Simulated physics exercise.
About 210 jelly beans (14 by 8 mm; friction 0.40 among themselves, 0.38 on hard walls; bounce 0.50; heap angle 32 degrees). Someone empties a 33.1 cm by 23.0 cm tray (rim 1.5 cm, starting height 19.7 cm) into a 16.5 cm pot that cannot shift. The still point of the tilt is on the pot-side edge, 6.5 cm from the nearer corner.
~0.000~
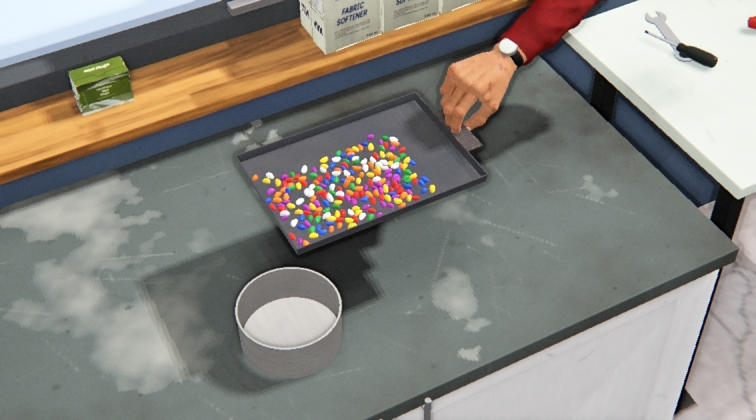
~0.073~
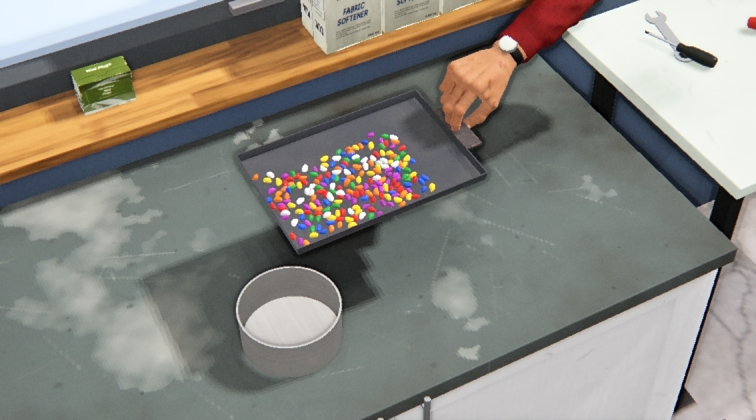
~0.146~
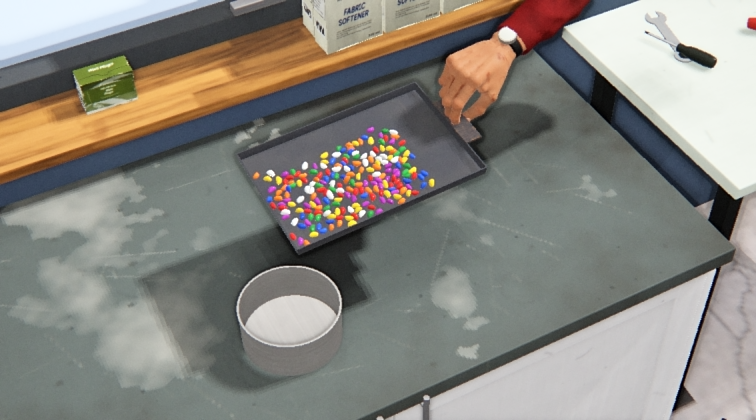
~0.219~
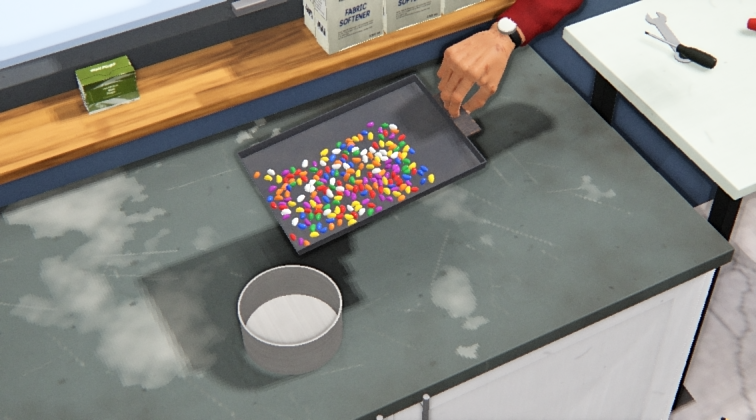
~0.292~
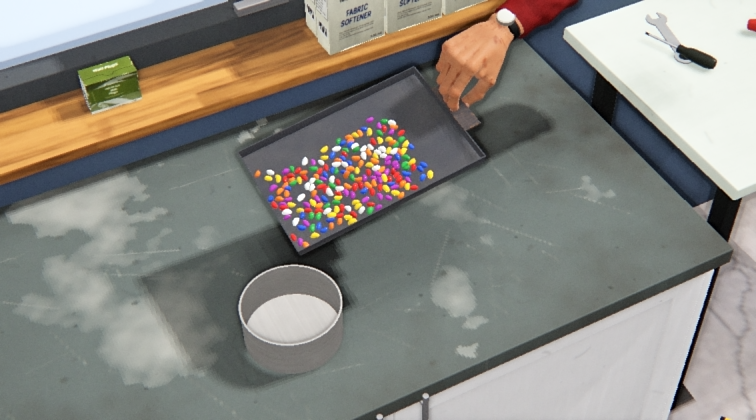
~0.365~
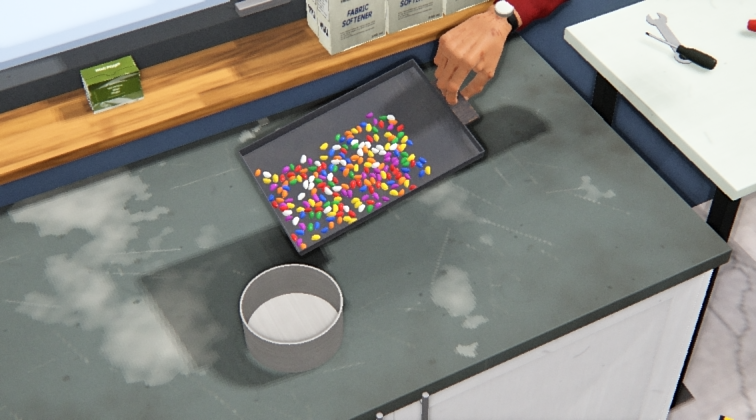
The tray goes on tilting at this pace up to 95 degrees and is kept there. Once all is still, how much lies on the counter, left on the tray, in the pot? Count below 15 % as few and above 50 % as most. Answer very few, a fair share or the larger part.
Counter very few, tray very few, pot the larger part.
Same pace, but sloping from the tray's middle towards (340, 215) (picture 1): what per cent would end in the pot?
About 100 per cent.
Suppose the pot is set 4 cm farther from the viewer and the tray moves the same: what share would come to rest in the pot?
Then about 90 per cent.
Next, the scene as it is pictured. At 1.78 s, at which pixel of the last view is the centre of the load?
Near (284, 258).
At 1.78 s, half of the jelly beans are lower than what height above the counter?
Roughly 18 cm.
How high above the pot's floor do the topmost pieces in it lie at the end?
Roughly 2.0 cm.
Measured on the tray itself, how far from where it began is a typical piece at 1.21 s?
About 6 cm.
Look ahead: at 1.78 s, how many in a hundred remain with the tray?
Some 50 per cent of the load.
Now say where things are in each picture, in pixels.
The first frame shows tray tilt 0 degrees, front corners at (298, 248) and (486, 174); middle of the pieces at (352, 186); pot at (289, 307).
The second frame shows tray tilt 1 degrees, front corners at (298, 247) and (485, 172); middle of the pieces at (352, 185).
The third frame shows tray tilt 4 degrees, front corners at (298, 248) and (485, 167), lowest corner left front; middle of the pieces at (352, 182).
The fourth frame shows tray tilt 7 degrees, front corners at (298, 249) and (484, 161), lowest corner left front; middle of the pieces at (352, 180).
The fifth frame shows tray tilt 10 degrees, front corners at (299, 250) and (484, 156), lowest corner left front; middle of the pieces at (346, 175).
The sixth frame shows tray tilt 14 degrees, front corners at (299, 250) and (482, 150), lowest corner left front; middle of the pieces at (346, 172); pot at (291, 303). The tray's pace is about 45 degrees a second.
After 1.21 s, tilt 51 degrees; the tray holds 100 %, the pot 0 %.
After 1.78 s, tilt 77 degrees; the tray holds 50 %, the pot 25 %.
After 2.40 s, tilt 95 degrees; the tray holds 0 %, the pot 90 %.
At rest (3.2 s), counter 5 %, tray 0 %, pot 95 %.
